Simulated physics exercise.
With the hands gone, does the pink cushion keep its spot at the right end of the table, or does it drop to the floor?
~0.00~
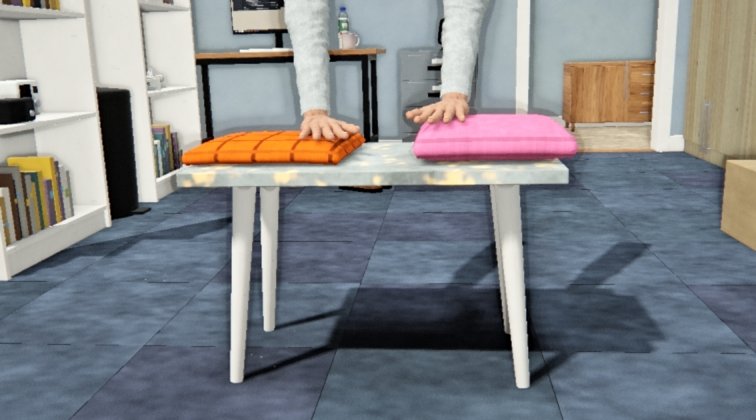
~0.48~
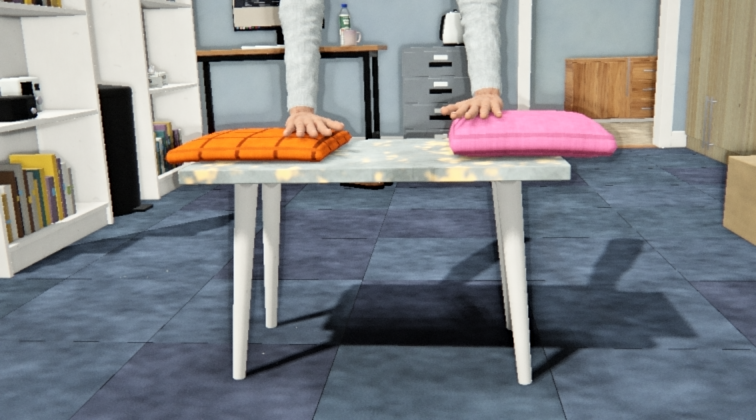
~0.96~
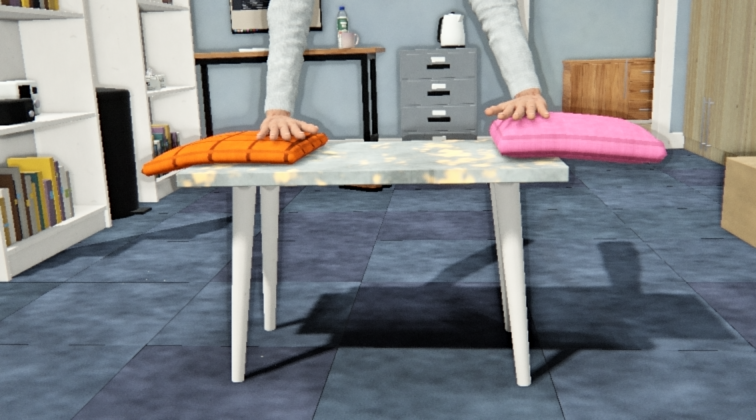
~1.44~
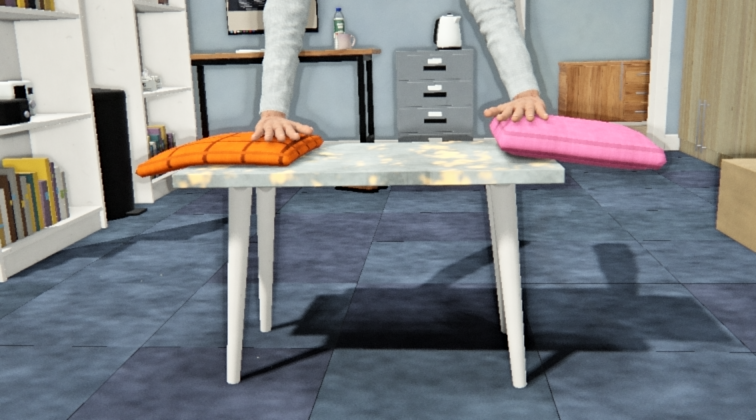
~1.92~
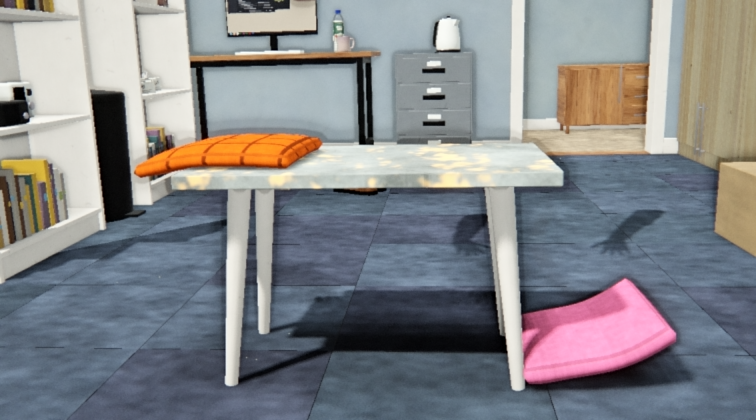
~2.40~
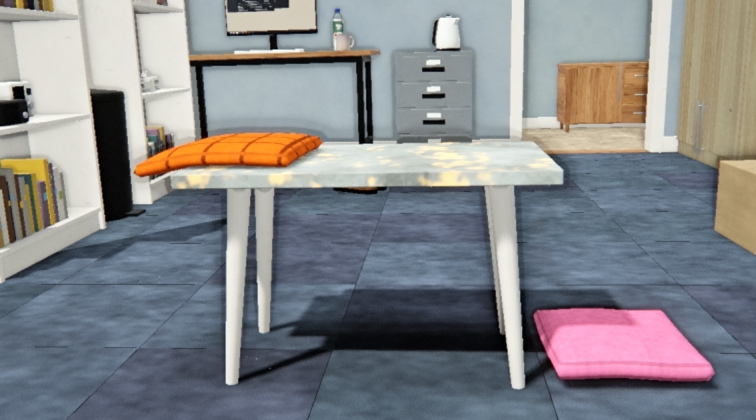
It drops off the right end and comes to lie flat on the floor beside the table leg. Only the orange seat pad is still up on the table.
